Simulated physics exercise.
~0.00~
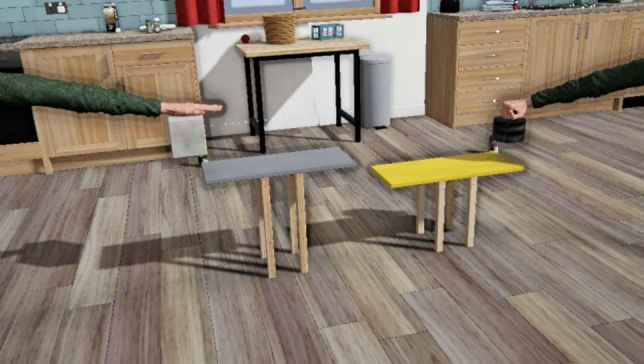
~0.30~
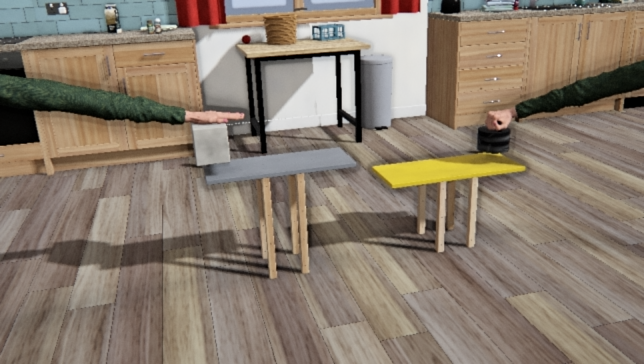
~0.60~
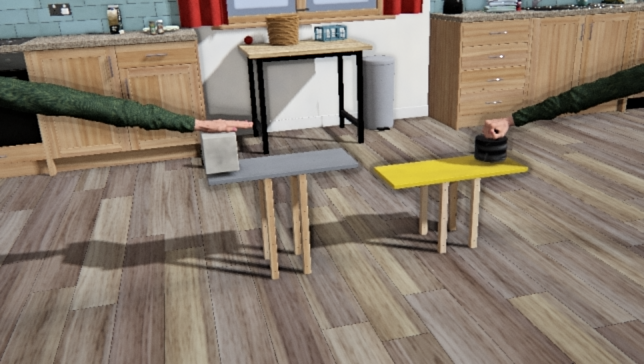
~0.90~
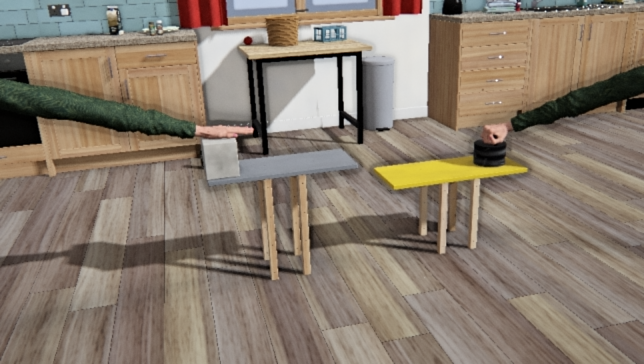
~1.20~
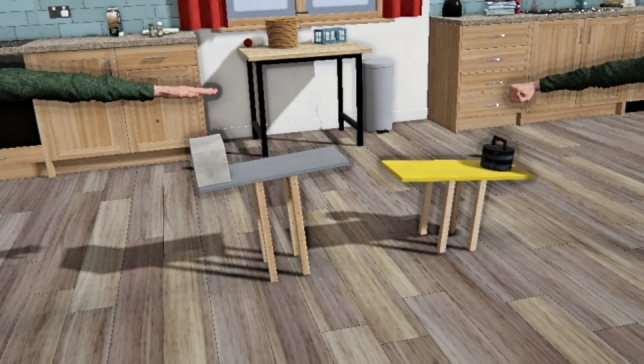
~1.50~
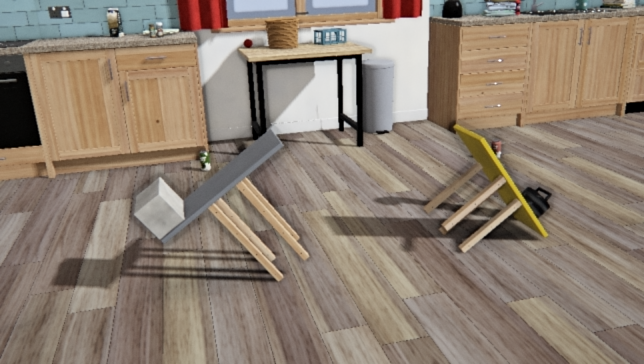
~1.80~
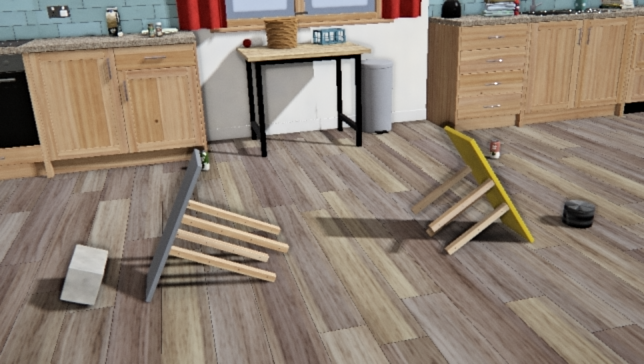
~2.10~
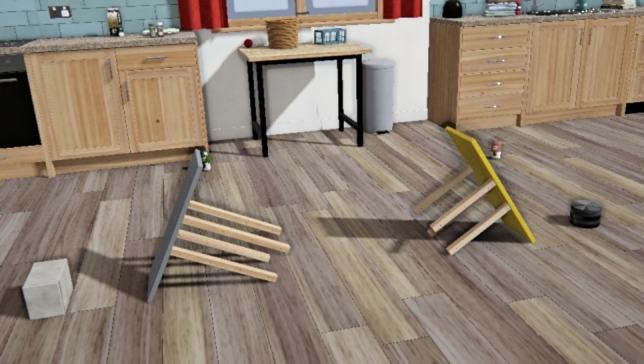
Two hands release a block and a dark object, and both small tables tip over.
